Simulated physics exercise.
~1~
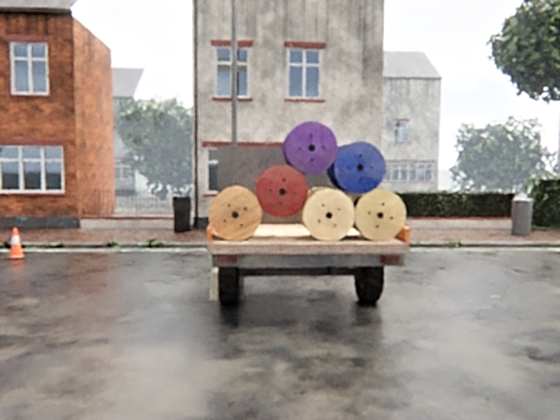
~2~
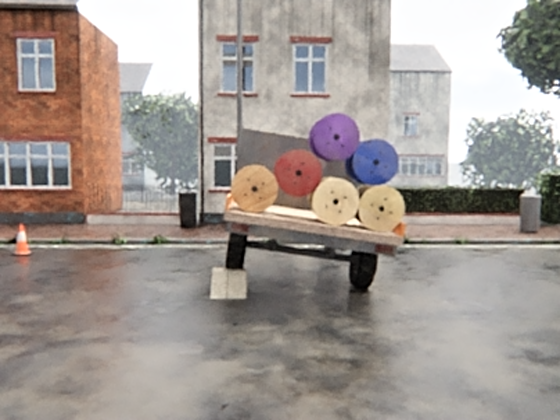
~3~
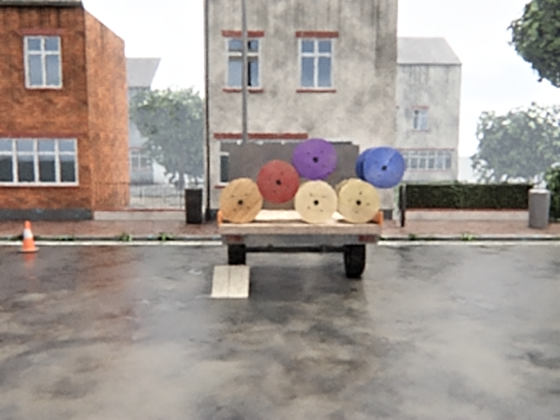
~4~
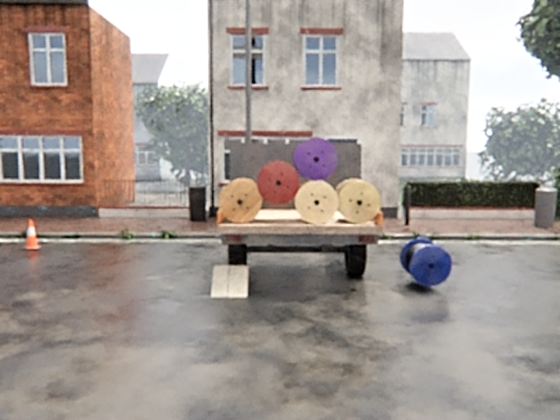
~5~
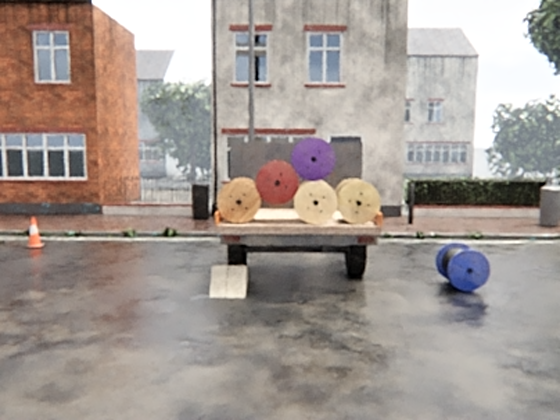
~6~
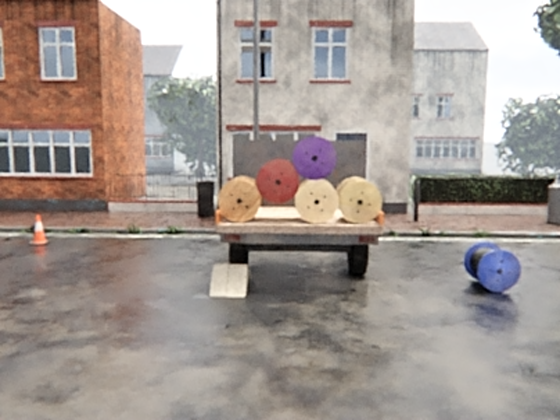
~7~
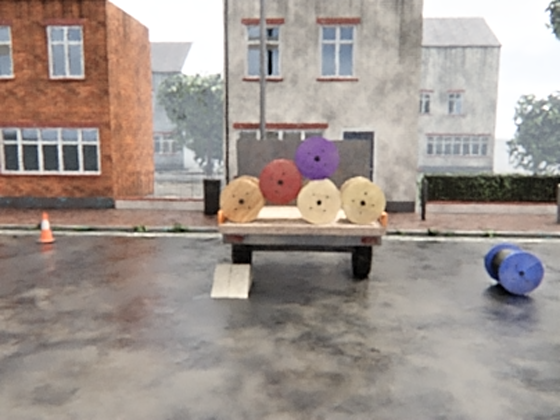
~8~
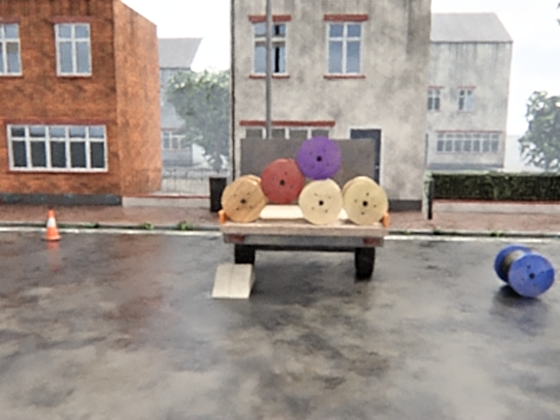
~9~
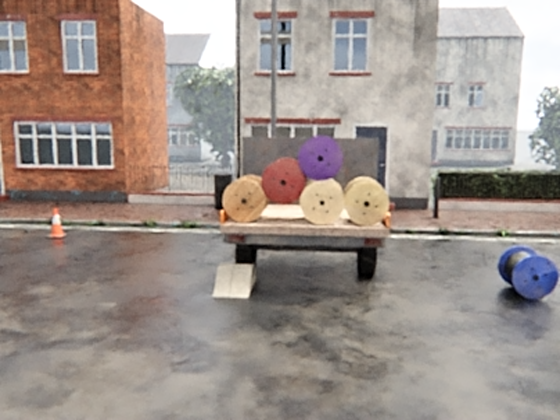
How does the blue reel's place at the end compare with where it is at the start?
At the start the blue reel rests up on other reels at the right side of the stack on the trailer. By the end it lies on the wet road, well to the right of the trailer.
